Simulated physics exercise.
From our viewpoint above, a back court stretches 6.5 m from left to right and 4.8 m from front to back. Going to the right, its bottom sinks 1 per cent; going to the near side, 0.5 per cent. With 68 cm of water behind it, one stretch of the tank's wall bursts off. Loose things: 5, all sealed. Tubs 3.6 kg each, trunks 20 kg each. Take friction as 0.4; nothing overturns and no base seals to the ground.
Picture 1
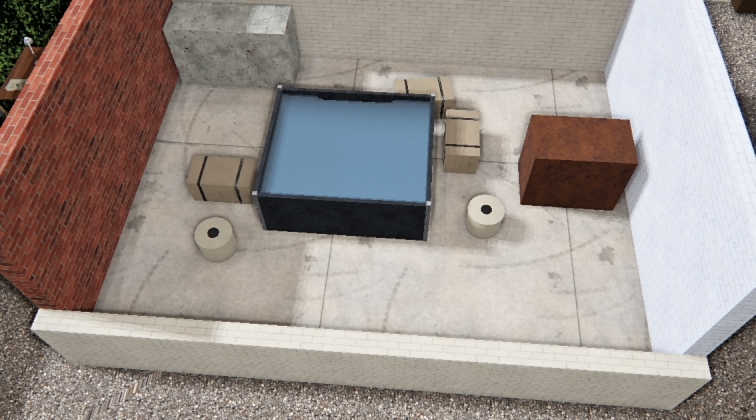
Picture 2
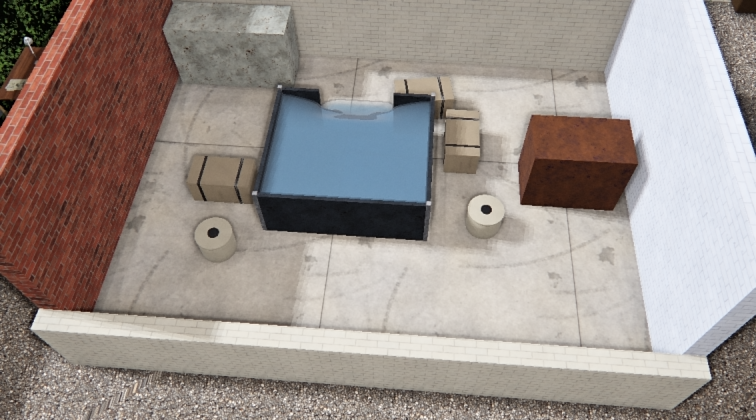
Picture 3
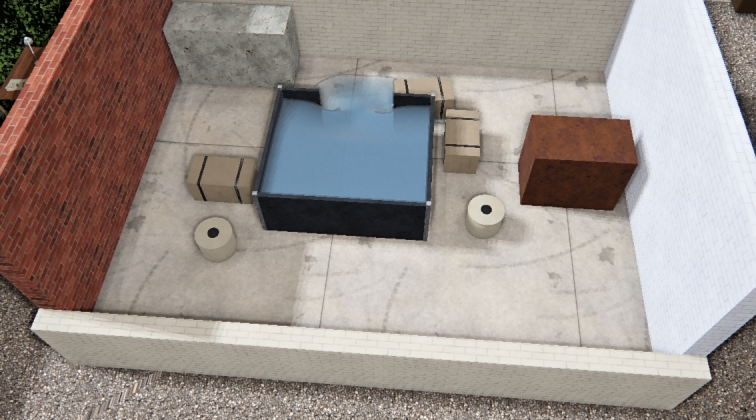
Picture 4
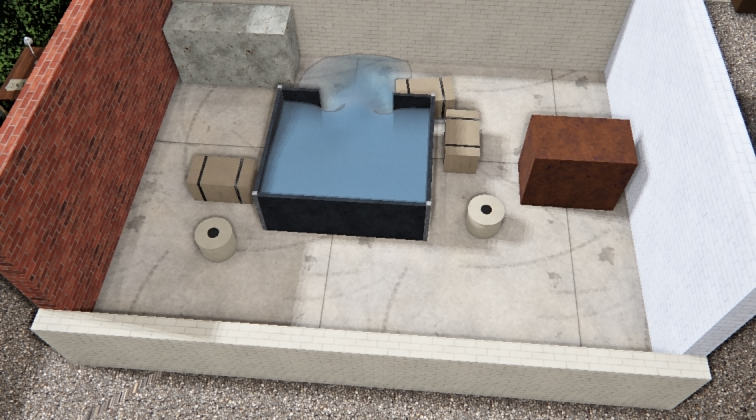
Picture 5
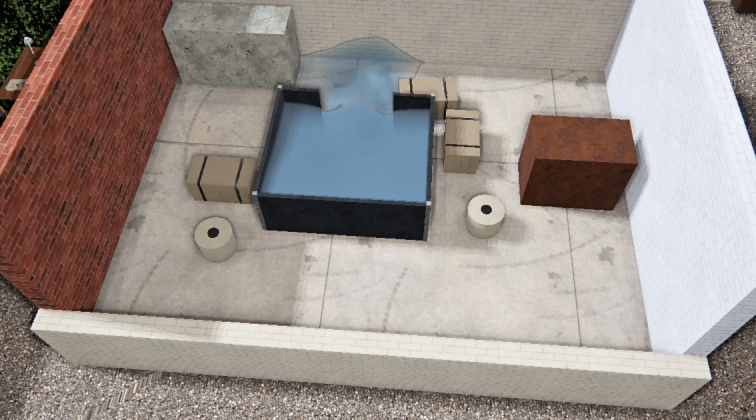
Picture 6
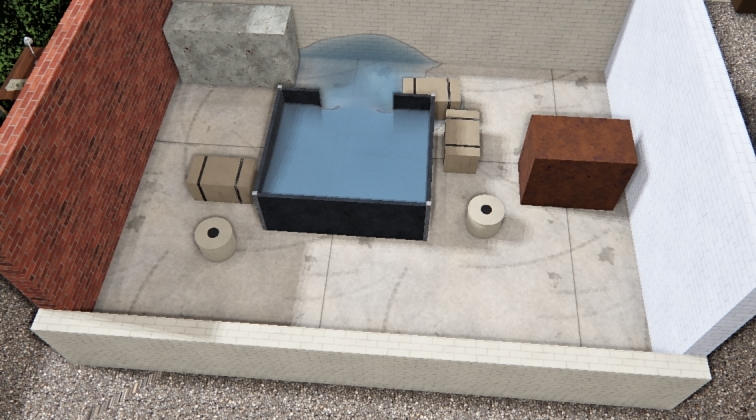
Water pours through a gap in the tank's far wall and nudges a nearby box.
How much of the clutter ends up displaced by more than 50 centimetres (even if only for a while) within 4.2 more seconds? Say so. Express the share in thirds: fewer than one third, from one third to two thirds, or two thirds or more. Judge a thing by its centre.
Fewer than one third.
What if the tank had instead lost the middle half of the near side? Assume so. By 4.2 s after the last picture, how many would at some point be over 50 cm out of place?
The answer then is 2.
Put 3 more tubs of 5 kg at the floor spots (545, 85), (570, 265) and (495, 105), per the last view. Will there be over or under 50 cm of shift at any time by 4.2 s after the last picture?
Order as given: Goes farther, stays inside it, goes farther.
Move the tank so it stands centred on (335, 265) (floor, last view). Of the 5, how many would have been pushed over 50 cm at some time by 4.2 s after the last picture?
In that case the number is 1.
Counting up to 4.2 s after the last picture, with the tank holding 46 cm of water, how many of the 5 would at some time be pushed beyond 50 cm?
In that case the number is 0.
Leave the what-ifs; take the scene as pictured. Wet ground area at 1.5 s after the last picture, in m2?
Flooded: Near 13 m2.
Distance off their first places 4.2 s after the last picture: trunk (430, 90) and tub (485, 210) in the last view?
Distances: 50 cm; 5 cm.
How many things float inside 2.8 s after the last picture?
It comes to 0.
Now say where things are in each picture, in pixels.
In the first picture, a trunk at (424, 89) rests on the ground; a tub at (213, 233), on the bottom; 3.5 m2 under water; 0 of 5 have shifted.
In the second picture, a trunk at (424, 89) rests on the ground; a tub at (213, 233) rests on the ground; 4.1 m2 under water; 0 of 5 have shifted.
In the third picture, a trunk at (424, 89), on the bottom; a tub at (213, 233), on the bottom; 4.8 m2 under water; 0 of 5 have shifted.
In the fourth picture, a trunk at (425, 89) rests on the ground; a tub at (213, 233) rests on the ground; water covers 5.6 m2; 0 of 5 have shifted.
In the fifth picture, a trunk at (428, 89) rests on the ground, 6 cm from its start; a tub at (213, 233) rests on the ground; 5.9 m2 under water; 1 of 5 have shifted.
In the sixth picture, a trunk at (432, 89) rests on the ground, 11 cm from its start; a tub at (213, 233) rests on the ground; water covers 6.0 m2; 1 of 5 have shifted.
Then, 0.4 s after the last picture 0 of 5 are over 50 cm from their spots; 0 afloat.
Then, 1.5 s after the last picture 0 of 5 are over 50 cm from their spots; 0 afloat.
Then, 2.8 s after the last picture 1 of 5 are over 50 cm from their spots; 0 afloat.
Then, 4.2 s after the last picture 1 of 5 are over 50 cm from their spots, and 1 have been at some point; 2 afloat.
